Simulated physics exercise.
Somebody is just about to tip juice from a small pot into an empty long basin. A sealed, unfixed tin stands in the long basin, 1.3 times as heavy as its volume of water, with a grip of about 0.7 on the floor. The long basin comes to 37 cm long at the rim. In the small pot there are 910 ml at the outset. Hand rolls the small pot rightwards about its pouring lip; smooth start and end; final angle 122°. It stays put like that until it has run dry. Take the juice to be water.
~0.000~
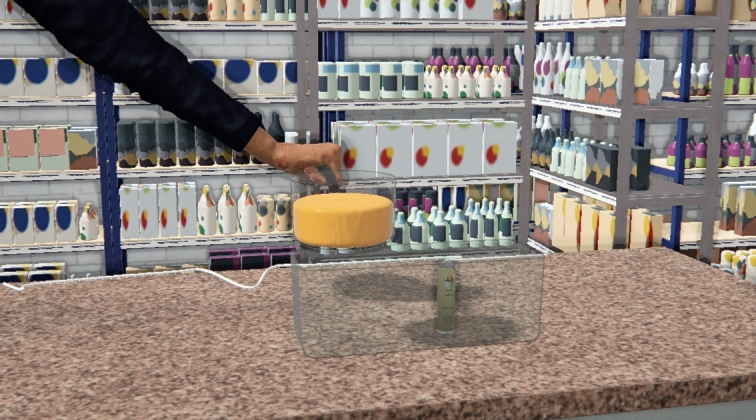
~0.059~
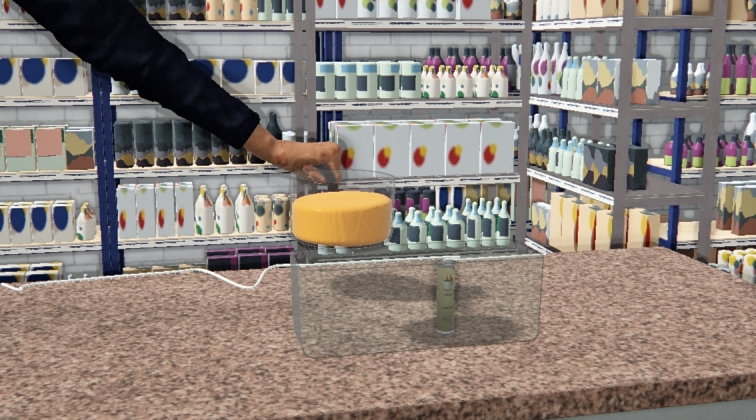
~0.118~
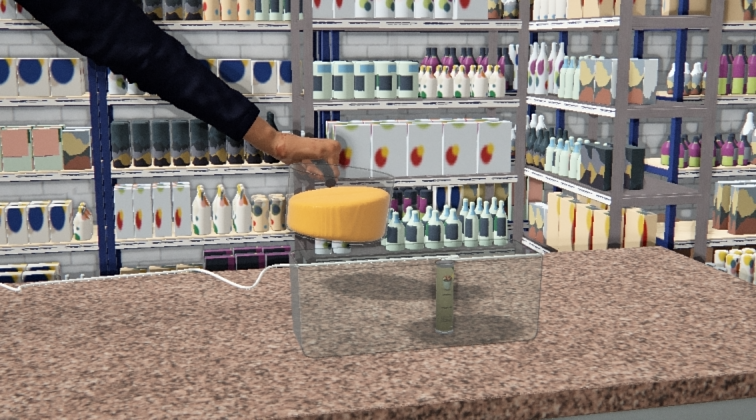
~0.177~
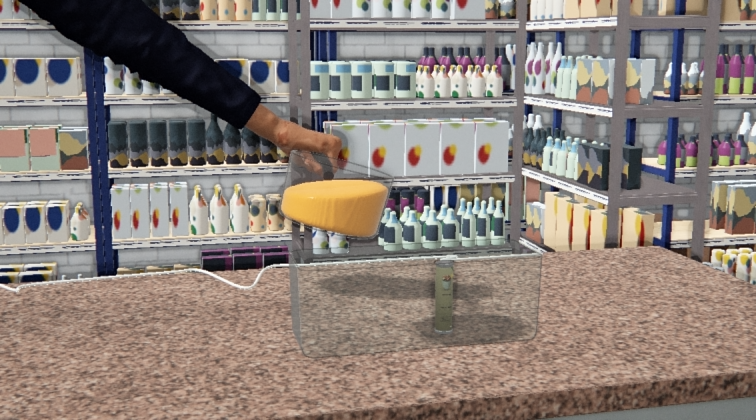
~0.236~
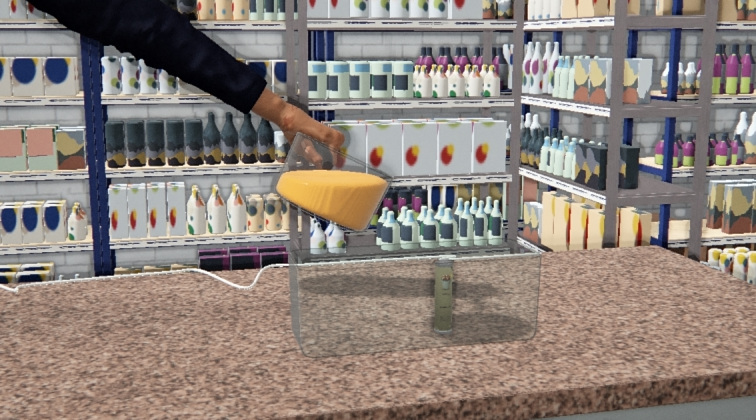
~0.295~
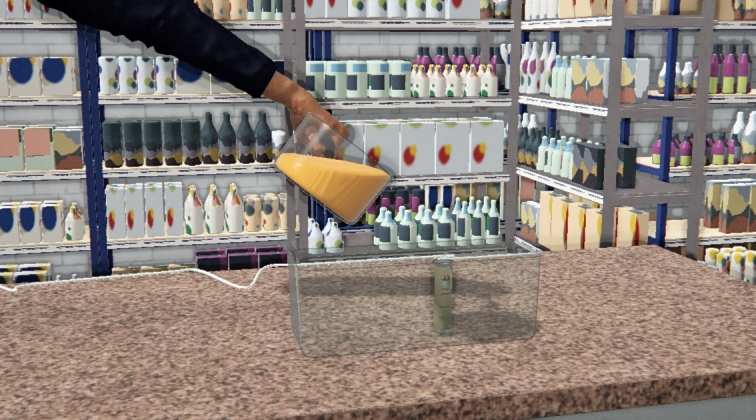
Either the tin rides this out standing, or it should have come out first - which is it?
It will weather it.
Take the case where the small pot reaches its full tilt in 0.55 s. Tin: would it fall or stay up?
In that case the tin stays vertical.
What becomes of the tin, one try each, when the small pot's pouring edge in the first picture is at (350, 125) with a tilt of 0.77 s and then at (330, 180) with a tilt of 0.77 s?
Run one: It tumbles. Run two: It tumbles.
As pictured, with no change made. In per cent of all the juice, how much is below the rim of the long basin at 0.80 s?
Roughly 80 percent of it.
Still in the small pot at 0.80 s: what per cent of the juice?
I reckon near 1 per cent still sits there.
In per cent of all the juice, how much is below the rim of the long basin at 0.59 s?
At that time the basin holds about 7 per cent of the liquid.
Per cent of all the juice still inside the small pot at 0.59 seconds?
Portion remaining: Approx. 38 per cent.
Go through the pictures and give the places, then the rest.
In the first frame, it leans 0°; its right rim is at (394, 177); the juice meets the walls at (293, 204) and (391, 200); the long basin's rim runs from (296, 262) to (531, 249); the tin's top is at (447, 267).
In the second frame, it leans 2°; its right rim is at (393, 177); the juice meets the walls at (292, 204) and (390, 197).
In the third frame, it leans 7°; its right rim is at (392, 177); the juice meets the walls at (289, 200) and (388, 191).
In the fourth frame, it leans 15°; its right rim is at (391, 178); the juice meets the walls at (284, 192) and (386, 185).
In the fifth frame, it leans 26°; its right rim is at (390, 178); the juice meets the walls at (280, 176) and (386, 179).
In the sixth frame, it leans 39°; its right rim is at (389, 177); the juice meets the walls at (279, 156) and (388, 172).
After 0.59 s the tilt is 106° and 38 per cent is still to pour; the tin stands where it began.
After 0.80 s the tilt is 122° and 1 per cent is still to pour; the tin stands where it began.
After 1.03 s the tilt is 122° and 2 per cent is still to pour; the tin stands where it began.
After 1.27 s the tilt is 122° and 0 per cent is still to pour; the tin stands where it began.
In the end the tin stands where it began.
